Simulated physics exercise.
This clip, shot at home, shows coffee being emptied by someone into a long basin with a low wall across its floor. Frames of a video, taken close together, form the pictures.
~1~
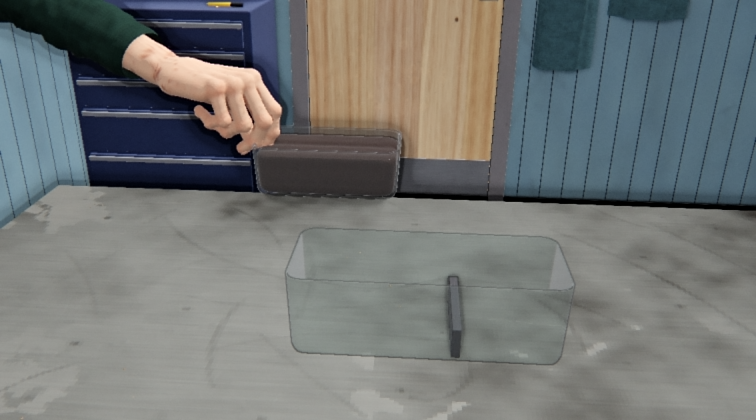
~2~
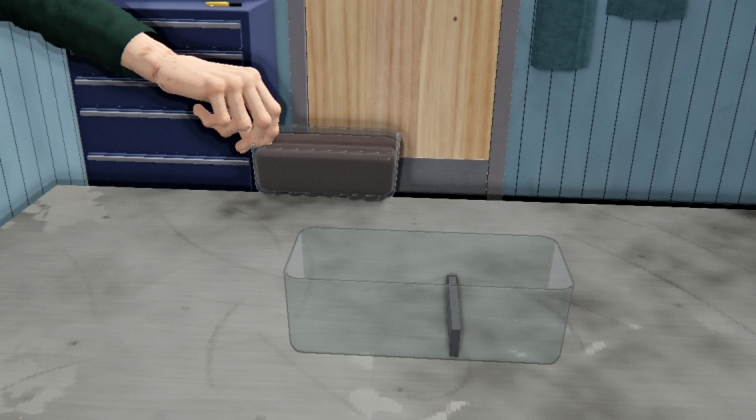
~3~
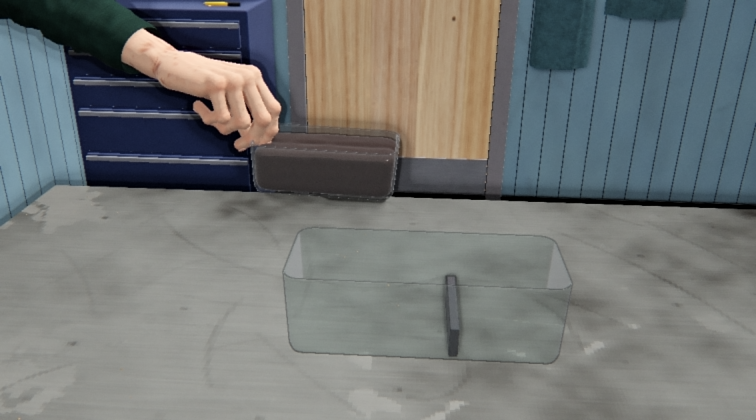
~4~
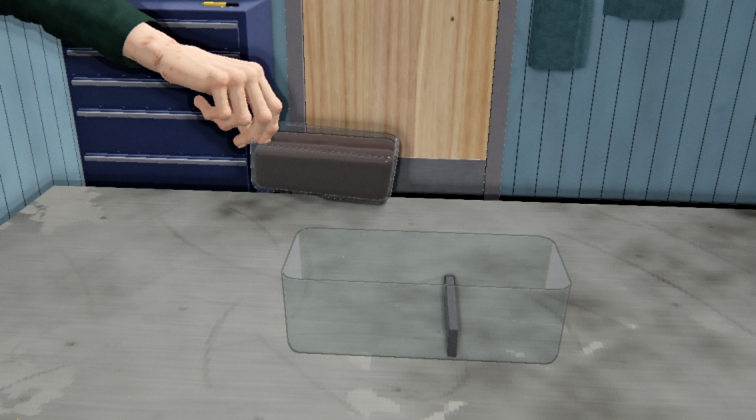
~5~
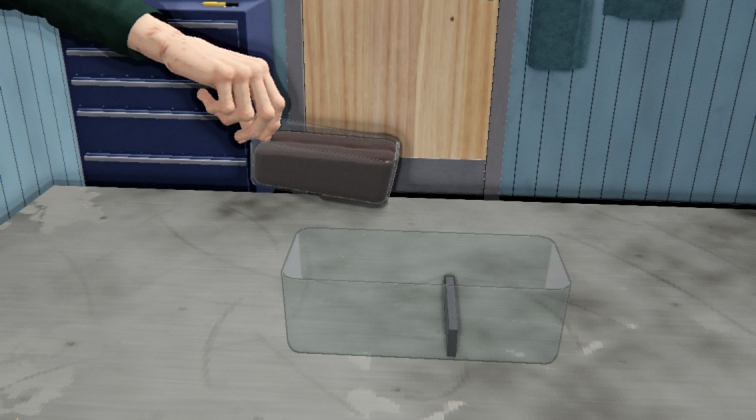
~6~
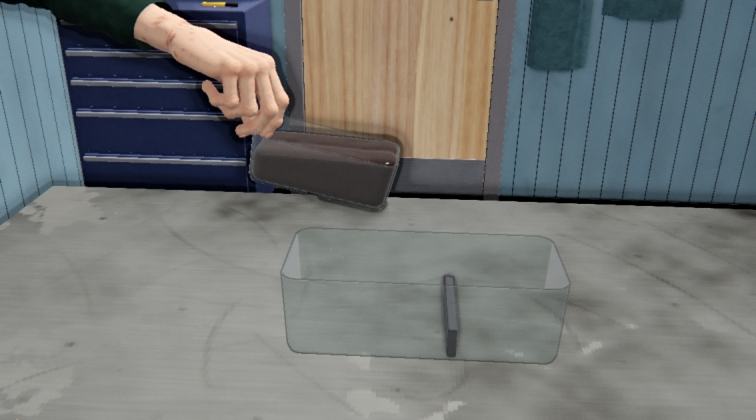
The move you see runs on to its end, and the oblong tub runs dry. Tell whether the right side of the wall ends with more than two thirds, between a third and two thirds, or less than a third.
The right side ends with between a third and two thirds.
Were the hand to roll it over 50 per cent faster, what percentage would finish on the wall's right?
It comes to around 30 per cent.
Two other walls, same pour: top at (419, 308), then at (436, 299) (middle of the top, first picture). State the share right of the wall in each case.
Estimated: 70 % first, 65 % second.
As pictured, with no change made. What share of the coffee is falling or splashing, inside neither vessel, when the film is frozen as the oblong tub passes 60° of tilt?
I'd put it at roughly 40 percent of it.
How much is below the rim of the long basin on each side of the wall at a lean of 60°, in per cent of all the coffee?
About 10 per cent left, 15 per cent right.
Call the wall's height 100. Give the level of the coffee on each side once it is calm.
Left part: 30 per cent; right part: 40.
A moment on, the oblong tub is tipped part way and 32 per cent is still to pour, 12 is left of the wall and 16 right of it.
Next, the oblong tub is tipped on its side and 8 per cent is still to pour, 41 is left of the wall and 43 right of it.
Then the oblong tub is tipped on its side and 2 per cent is still to pour, 50 is left of the wall and 43 right of it.
Later the oblong tub is tipped on its side and 0 per cent is still to pour, 52 is left of the wall and 43 right of it.
At rest 52 per cent lies left of the wall, 43 right of it and 5 outside.
